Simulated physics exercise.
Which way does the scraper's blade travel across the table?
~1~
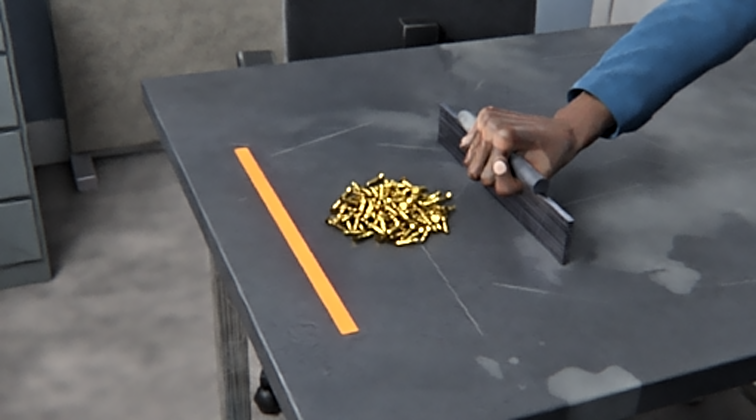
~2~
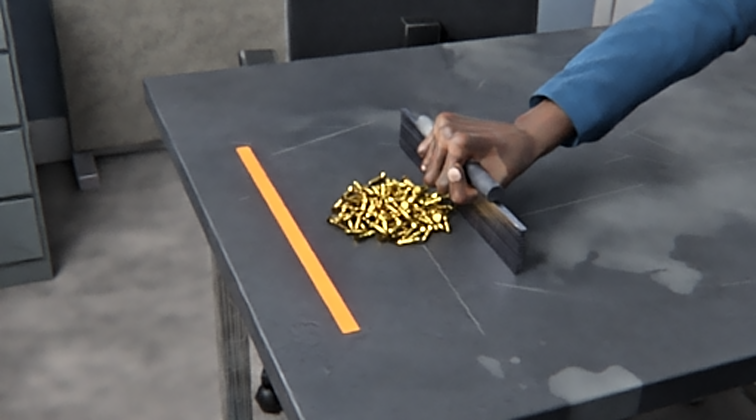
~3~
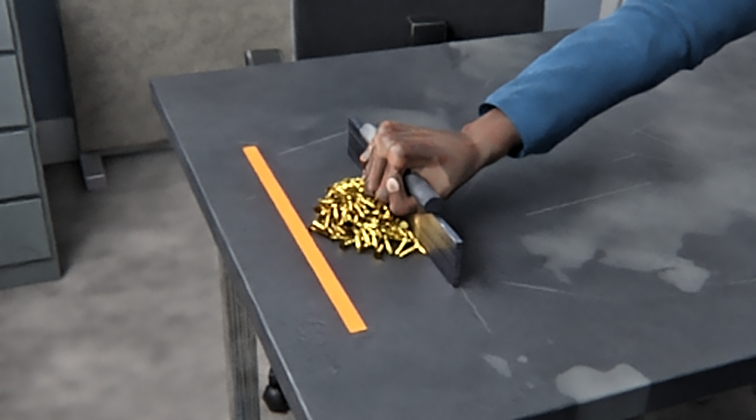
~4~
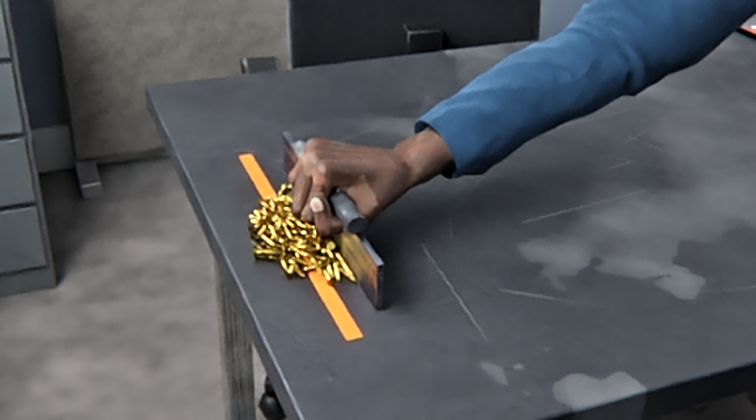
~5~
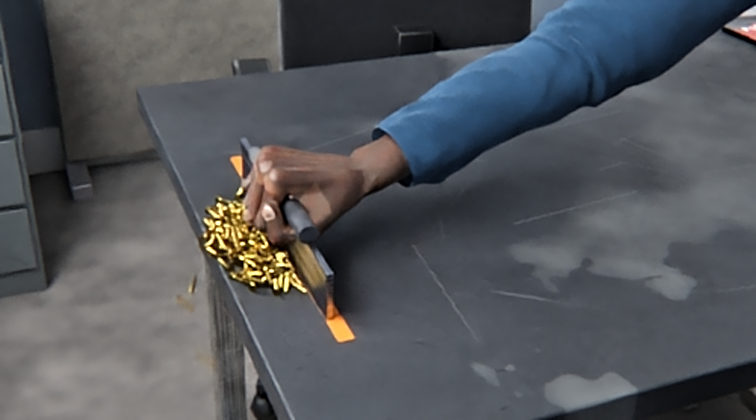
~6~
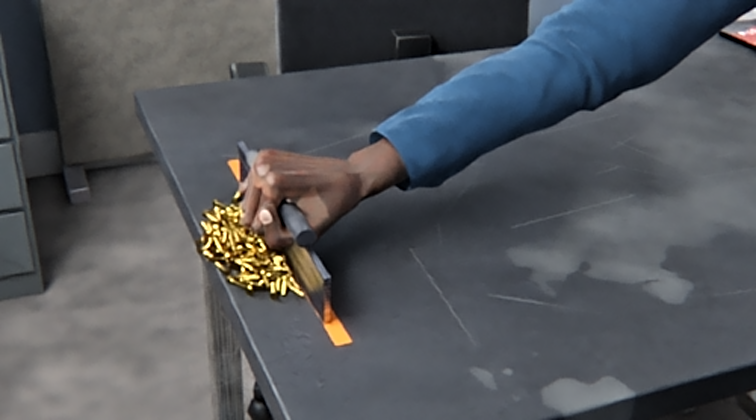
The blade travels to the left, pushing the heap of small brass-coloured pieces ahead of it.
